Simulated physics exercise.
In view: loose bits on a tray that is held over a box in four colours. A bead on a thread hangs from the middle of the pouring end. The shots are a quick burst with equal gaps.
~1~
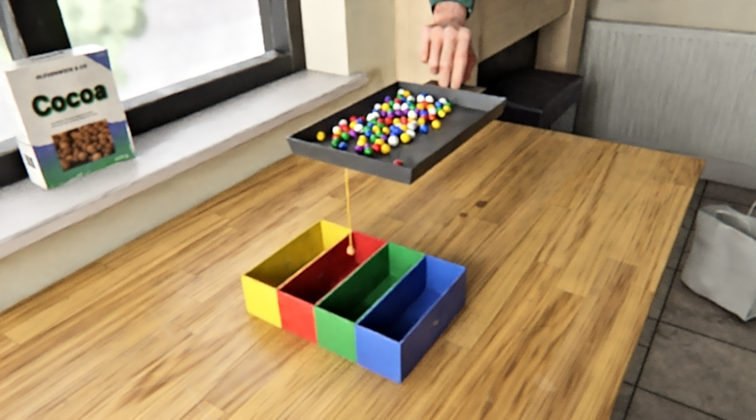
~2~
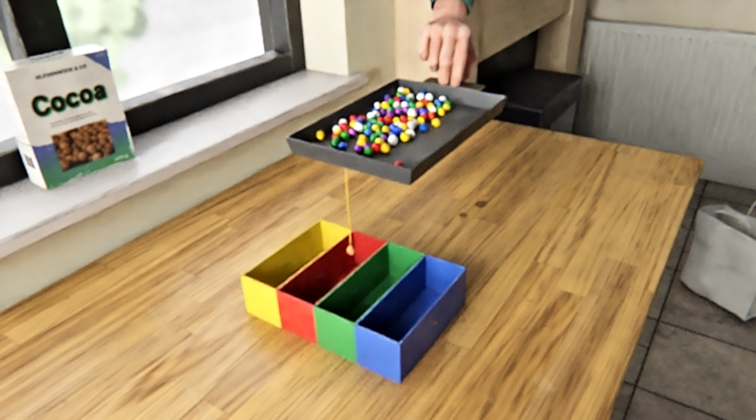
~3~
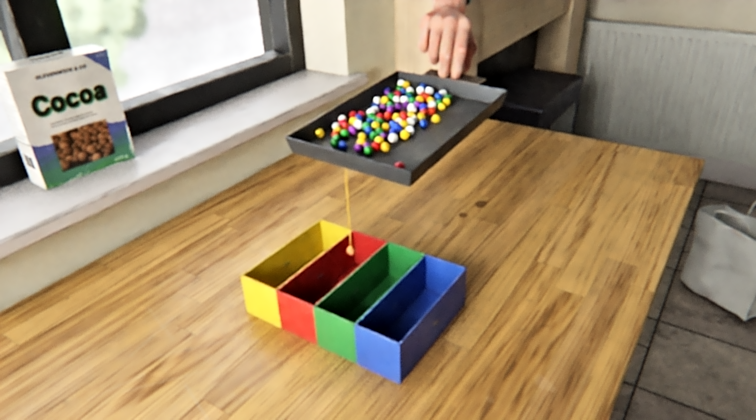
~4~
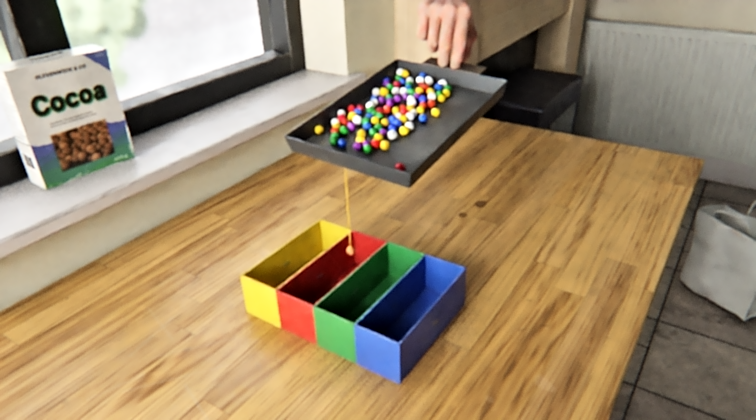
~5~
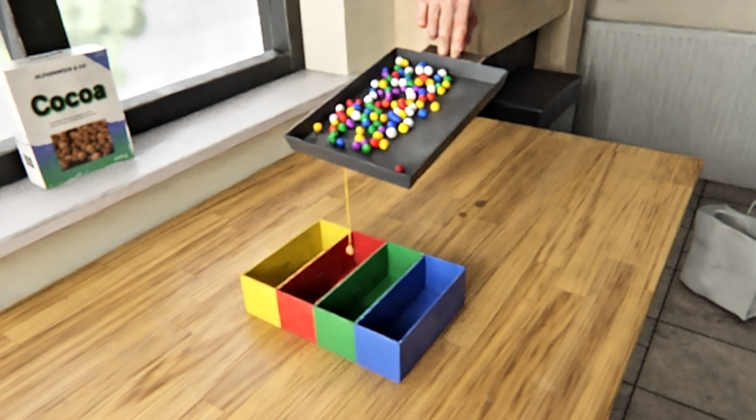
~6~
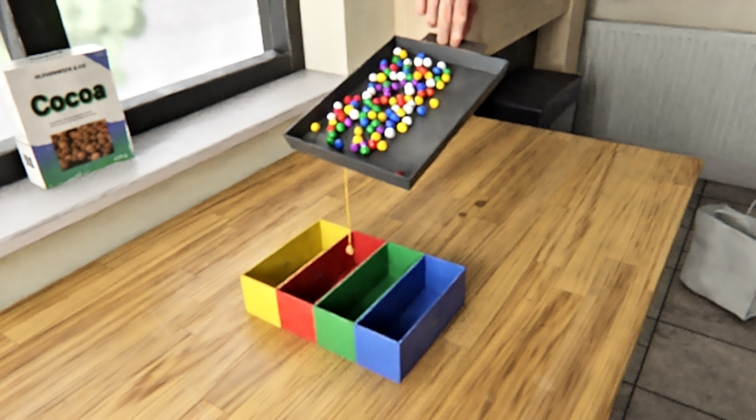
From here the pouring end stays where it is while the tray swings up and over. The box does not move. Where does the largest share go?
It favours the blue compartment.
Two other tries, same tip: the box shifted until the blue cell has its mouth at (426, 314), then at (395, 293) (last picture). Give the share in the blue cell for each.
About 20 and 70 per cent.
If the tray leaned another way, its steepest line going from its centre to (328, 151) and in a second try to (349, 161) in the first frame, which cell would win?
First the yellow cell, then that yellow cell.
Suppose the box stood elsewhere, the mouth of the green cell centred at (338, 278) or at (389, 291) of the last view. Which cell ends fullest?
The first try: The blue one. The second: The green cell.
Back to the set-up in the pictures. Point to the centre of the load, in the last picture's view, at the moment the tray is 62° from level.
Near (382, 159).
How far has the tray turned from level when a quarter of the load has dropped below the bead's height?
Around 90° of tilt.
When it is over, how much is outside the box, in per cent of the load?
Roughly 0 in a hundred.
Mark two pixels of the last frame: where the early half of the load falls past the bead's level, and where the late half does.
Early half (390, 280), late half (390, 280).
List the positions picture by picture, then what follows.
The first picture shows corners of the pouring end at (291, 137) and (410, 166), level; middle of the load at (389, 121), round plastic beads; bead on its thread at (351, 250); yellow cell at (261, 298); red cell at (297, 314); green cell at (336, 331); blue cell at (378, 350).
The second picture shows corners of the pouring end at (291, 137) and (410, 167), level; middle of the load at (388, 120).
The third picture shows corners of the pouring end at (291, 136) and (409, 169), tipped barely, lowest at the right corner; middle of the load at (388, 116).
The fourth picture shows corners of the pouring end at (290, 135) and (409, 171), tipped a little, lowest at the right corner; middle of the load at (387, 109).
The fifth picture shows corners of the pouring end at (289, 134) and (408, 173), tipped a little, lowest at the right corner; middle of the load at (386, 104).
The sixth picture shows corners of the pouring end at (288, 133) and (408, 175), tipped clearly, lowest at the right corner; middle of the load at (385, 100), all on the move; yellow cell at (260, 297); red cell at (296, 313); green cell at (335, 331); blue cell at (377, 350).
Soon after the last picture, tray tipped steeply; nearly all on the tray; a stray few in the blue cell; a small part falling or outside the box.
A little later, tray tipped past a quarter turn; a small part on the tray; about half in the blue cell; about a quarter in the green cell; a stray few in the red cell; a stray few in the yellow cell; about a quarter falling or outside the box.
Later still, tray tipped past a quarter turn; about half in the blue cell; about a third in the green cell; a stray few in the red cell; a small part falling or outside the box.
At rest, tray tipped past a quarter turn; about half in the blue cell; about a third in the green cell; a stray few in the red cell; none in the yellow cell; a small part outside the box.
